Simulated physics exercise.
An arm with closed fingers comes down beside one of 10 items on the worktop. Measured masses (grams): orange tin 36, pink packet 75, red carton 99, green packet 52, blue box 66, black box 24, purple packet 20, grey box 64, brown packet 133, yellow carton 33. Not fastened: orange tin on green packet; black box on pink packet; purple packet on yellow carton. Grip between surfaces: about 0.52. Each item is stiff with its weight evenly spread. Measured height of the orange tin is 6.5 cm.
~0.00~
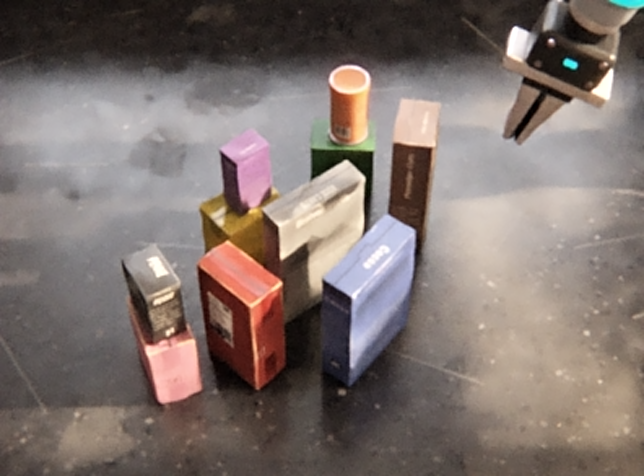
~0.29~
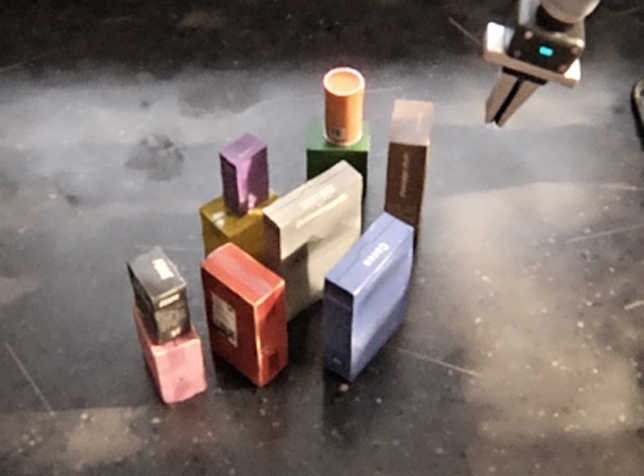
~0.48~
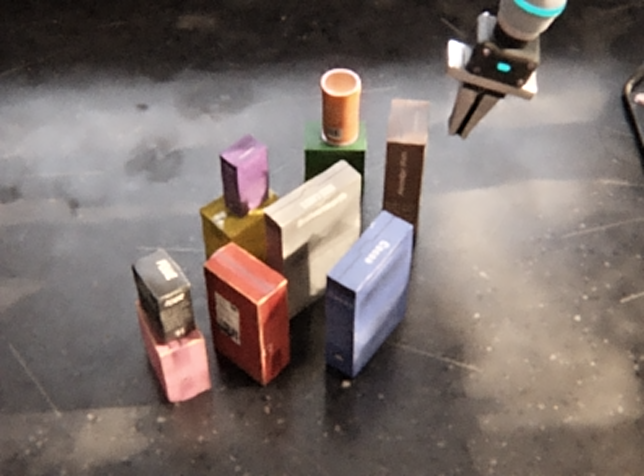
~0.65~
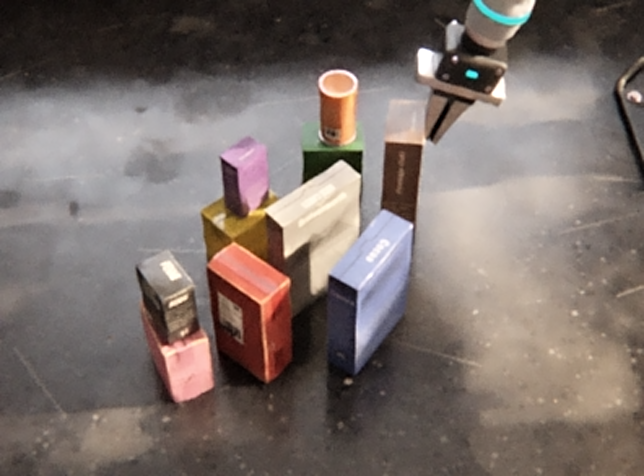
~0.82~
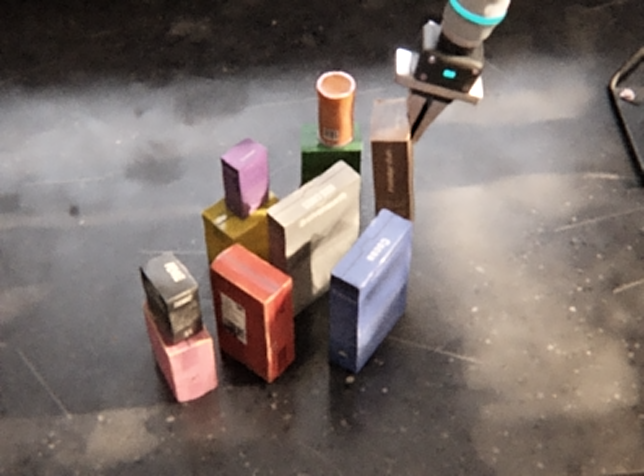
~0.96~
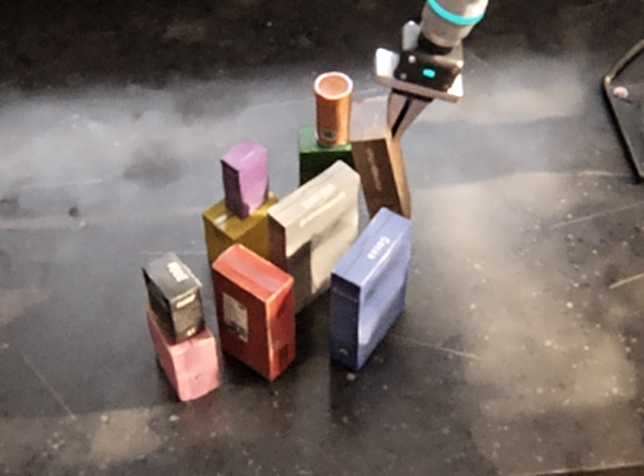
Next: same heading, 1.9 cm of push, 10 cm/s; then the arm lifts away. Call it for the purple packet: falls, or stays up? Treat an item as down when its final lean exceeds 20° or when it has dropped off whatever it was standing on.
Stays up.
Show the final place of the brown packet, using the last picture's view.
It ends up around (324, 180).
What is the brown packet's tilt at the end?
60°.
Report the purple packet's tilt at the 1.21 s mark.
0 degrees or so off vertical.
After 1.21 s, leaning brown packet 34°.
After 1.51 s, yellow carton and brown packet touch at 1.28 s; green packet and brown packet touch at 1.29 s; leaning brown packet 61°.
After 1.96 s, leaning brown packet 60°.
At rest, past 20° or fallen, brown packet. Standing, blue box, grey box, yellow carton, red carton, green packet, pink packet, black box, orange tin and purple packet.
